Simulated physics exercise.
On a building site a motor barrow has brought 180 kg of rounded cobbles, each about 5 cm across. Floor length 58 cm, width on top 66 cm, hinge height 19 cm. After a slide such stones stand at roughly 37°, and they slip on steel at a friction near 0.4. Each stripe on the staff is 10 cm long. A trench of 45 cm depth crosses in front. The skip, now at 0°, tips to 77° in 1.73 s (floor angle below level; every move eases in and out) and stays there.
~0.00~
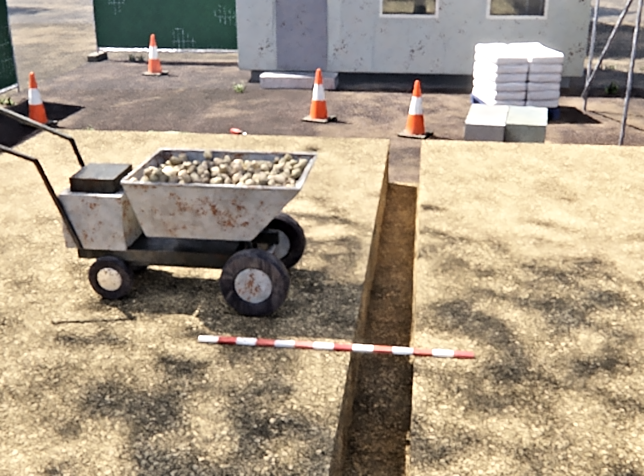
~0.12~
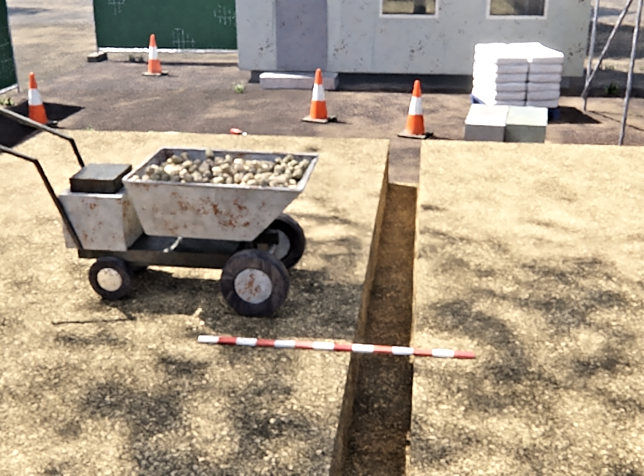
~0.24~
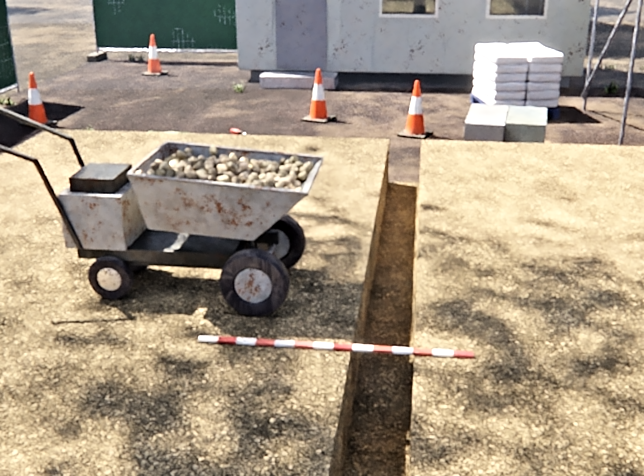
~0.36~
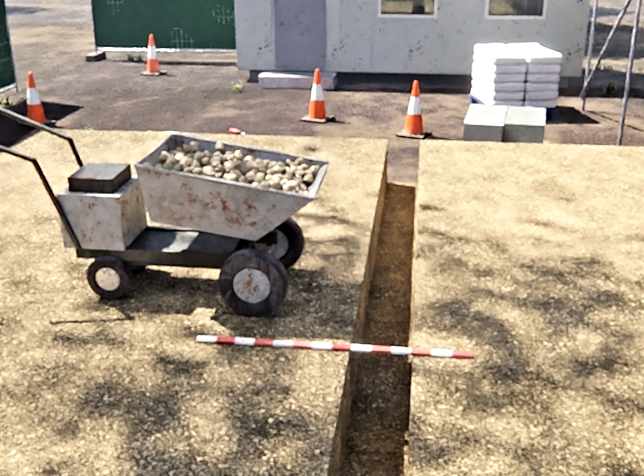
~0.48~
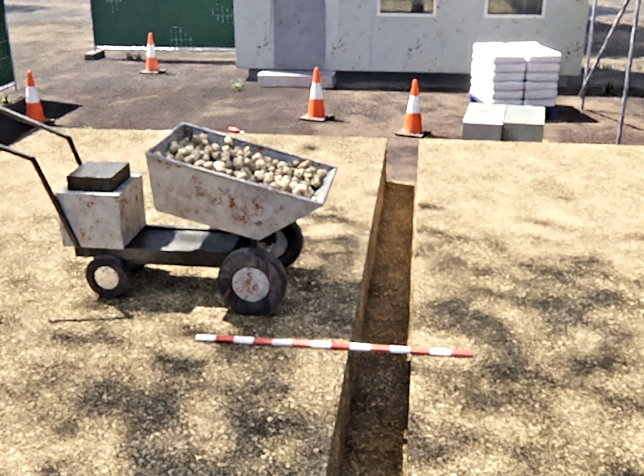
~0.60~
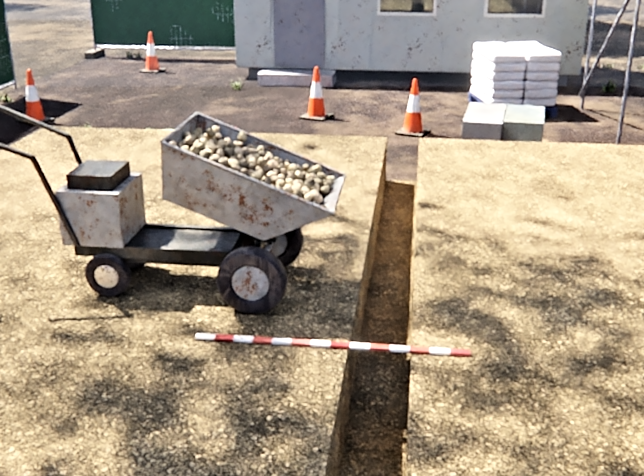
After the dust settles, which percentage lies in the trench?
Some 90 per cent of it.
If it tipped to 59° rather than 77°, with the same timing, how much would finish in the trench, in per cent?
Then about 70 per cent.
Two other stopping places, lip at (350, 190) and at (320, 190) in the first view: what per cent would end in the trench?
Near 5 per cent from the first place, 60 from the second.
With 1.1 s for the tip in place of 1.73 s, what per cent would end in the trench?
It would be near 85 per cent.
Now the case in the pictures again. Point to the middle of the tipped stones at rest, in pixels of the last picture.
Near (389, 343).
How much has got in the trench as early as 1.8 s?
About 60 per cent by then.
After 1.3 s the floor is at 65°; 95 % in the skip, 5 % in the trench; the foremost stones are at (400, 307).
After 1.8 s the floor is at 77°; 29 % in the skip, 62 % in the trench, 9 % past the trench; the foremost stones are at (492, 299).
After 2.2 s the floor is at 77°; 6 % in the skip, 84 % in the trench, 10 % past the trench; the foremost stones are at (535, 294).
After 4.1 s the floor is at 77°; 0 % in the skip, 90 % in the trench, 10 % past the trench; the foremost stones are at (546, 294).
